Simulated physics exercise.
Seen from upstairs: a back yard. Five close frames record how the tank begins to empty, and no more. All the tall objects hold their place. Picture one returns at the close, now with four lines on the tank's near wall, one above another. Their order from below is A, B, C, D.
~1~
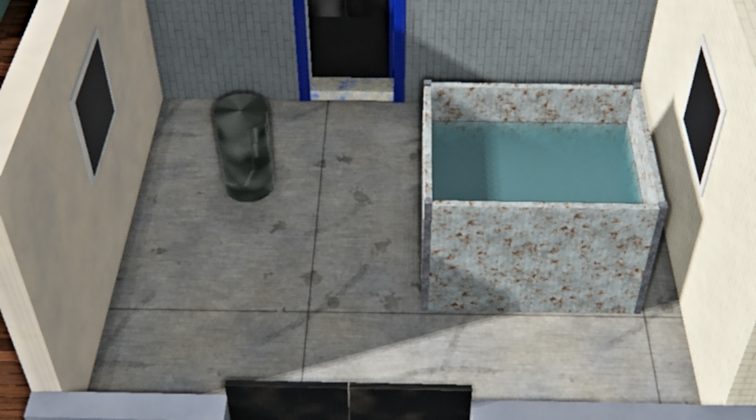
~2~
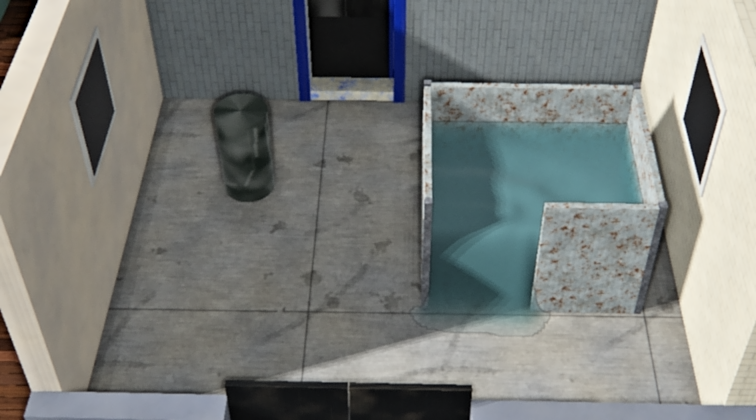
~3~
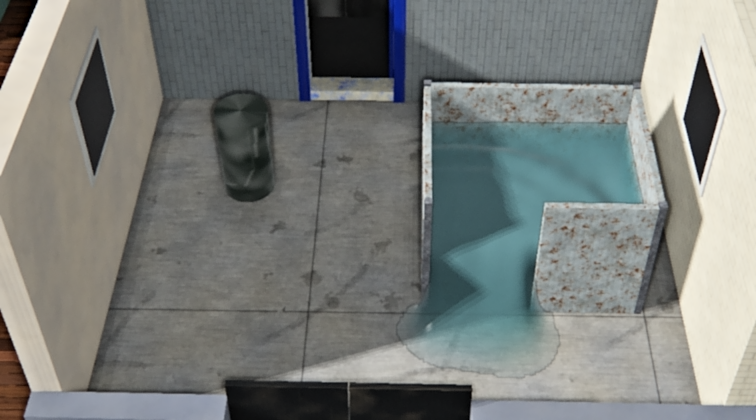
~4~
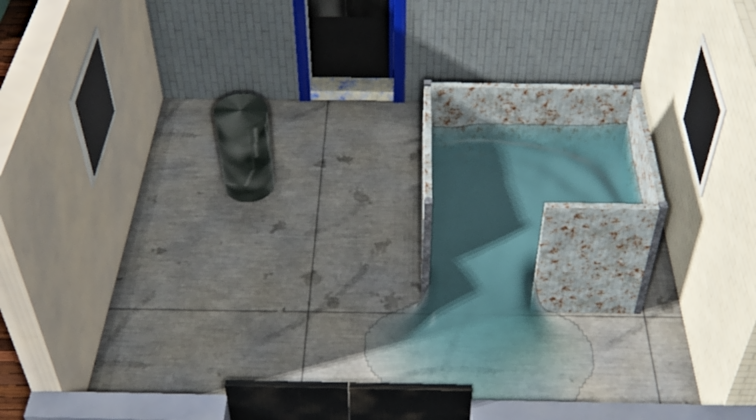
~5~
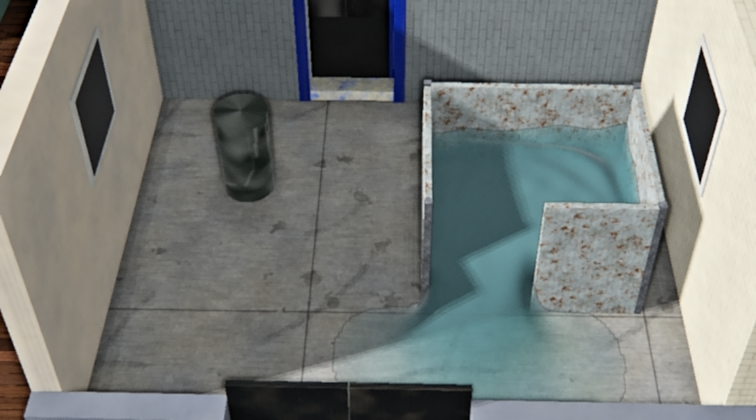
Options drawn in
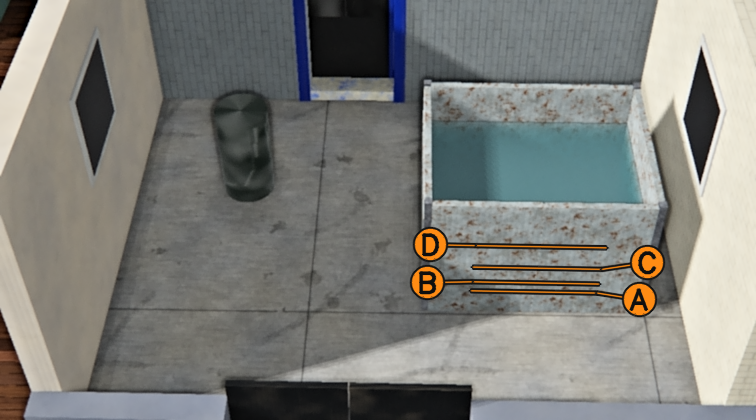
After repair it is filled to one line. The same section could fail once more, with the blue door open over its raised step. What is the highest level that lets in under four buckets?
D is the one.
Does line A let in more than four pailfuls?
No, that is safe.
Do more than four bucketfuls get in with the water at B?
No, that is safe.
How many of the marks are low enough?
All of them.
On the marked copy, A at (534, 291); B at (535, 282); C at (537, 268); D at (540, 246); from the bottom up A, B, C, D.
For line A, nothing gets over.
For line B, nothing gets over.
For line C, nothing gets over.
For line D, a bucket or two gets in.
